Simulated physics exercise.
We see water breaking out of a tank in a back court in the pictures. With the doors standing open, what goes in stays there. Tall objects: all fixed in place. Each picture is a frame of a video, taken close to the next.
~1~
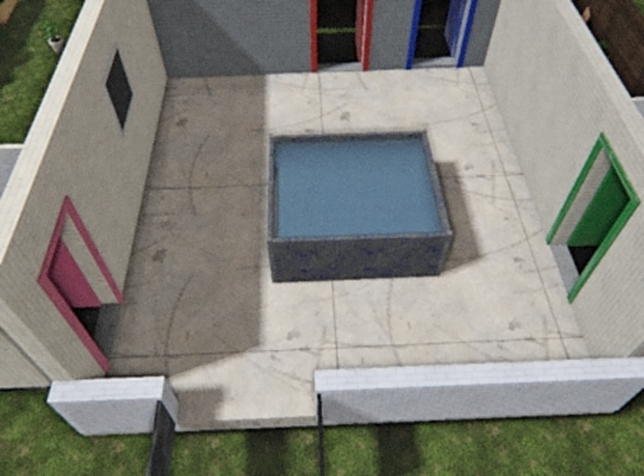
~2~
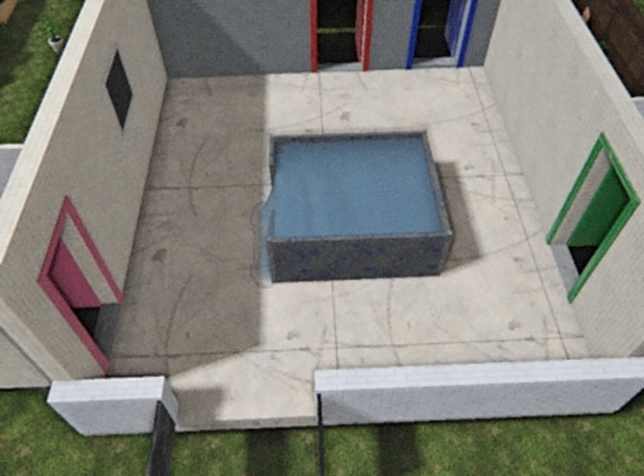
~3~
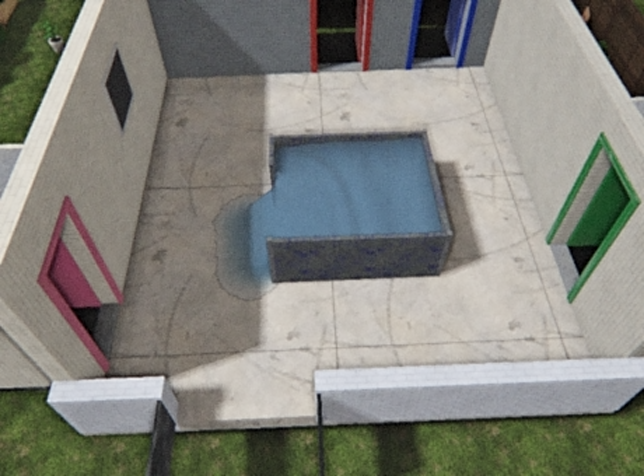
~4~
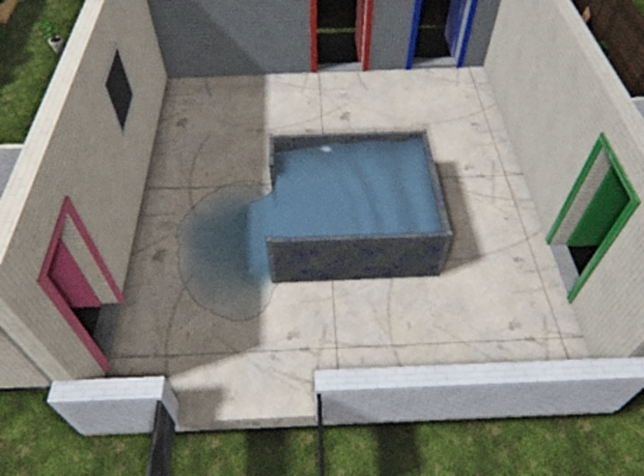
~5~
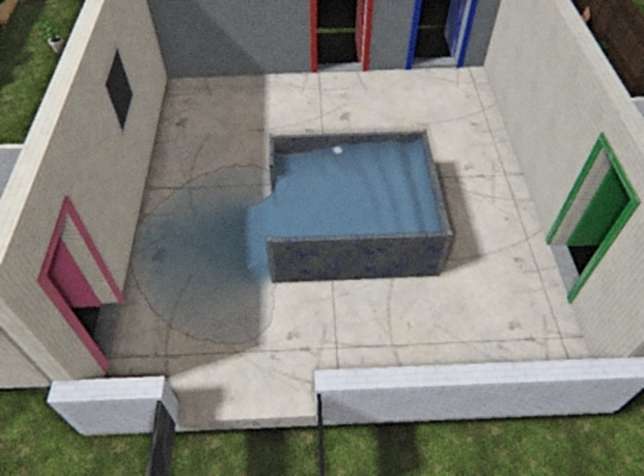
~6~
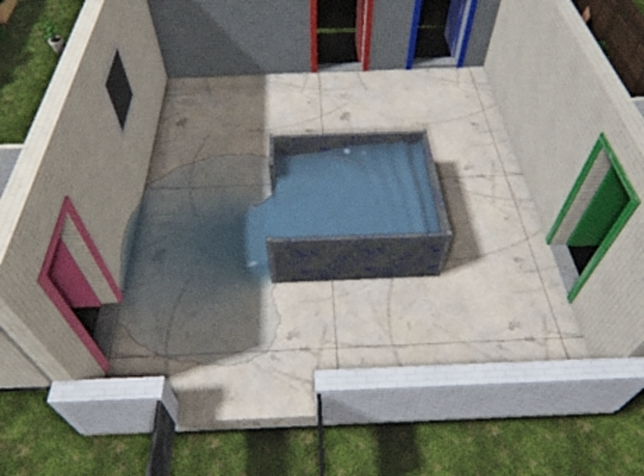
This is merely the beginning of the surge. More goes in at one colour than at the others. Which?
It is pink.
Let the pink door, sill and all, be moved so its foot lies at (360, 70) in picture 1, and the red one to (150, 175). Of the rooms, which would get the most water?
Door with the most inflow: The red one.
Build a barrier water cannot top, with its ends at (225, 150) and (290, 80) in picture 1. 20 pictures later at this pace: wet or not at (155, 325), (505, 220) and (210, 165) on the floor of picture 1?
One by one: Submerged, unwetted, submerged.
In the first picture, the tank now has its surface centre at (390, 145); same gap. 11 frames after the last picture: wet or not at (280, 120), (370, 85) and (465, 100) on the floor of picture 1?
In order: Unreached, unreached, unreached.
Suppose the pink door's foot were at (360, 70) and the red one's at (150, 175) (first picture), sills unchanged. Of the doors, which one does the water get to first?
The red-painted one, as far as I can tell.
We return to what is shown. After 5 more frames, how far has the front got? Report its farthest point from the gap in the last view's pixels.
Farthest reach: (161, 113).
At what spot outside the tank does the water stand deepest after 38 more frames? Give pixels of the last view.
Somewhere around (100, 406).
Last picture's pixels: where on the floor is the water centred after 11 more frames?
The balance point is around (253, 239).
A moment on, water covers 25 % of the floor; pink door some in, green door not reached, red door not reached, blue door not reached.
Next, water covers 30 % of the floor; pink door a lot in, green door not reached, red door not reached, blue door not reached.
Then, water covers 60 % of the floor; pink door a lot in, green door not reached, red door wet at the sill, nothing in, blue door not reached.
Later, water covers 90 % of the floor; pink door a lot in, green door some in, red door a trickle in, blue door wet at the sill, nothing in.
In the end, water covers 100 % of the floor; pink door a lot in, green door some in, red door some in, blue door wet at the sill, nothing in; the pink door has let in the most.
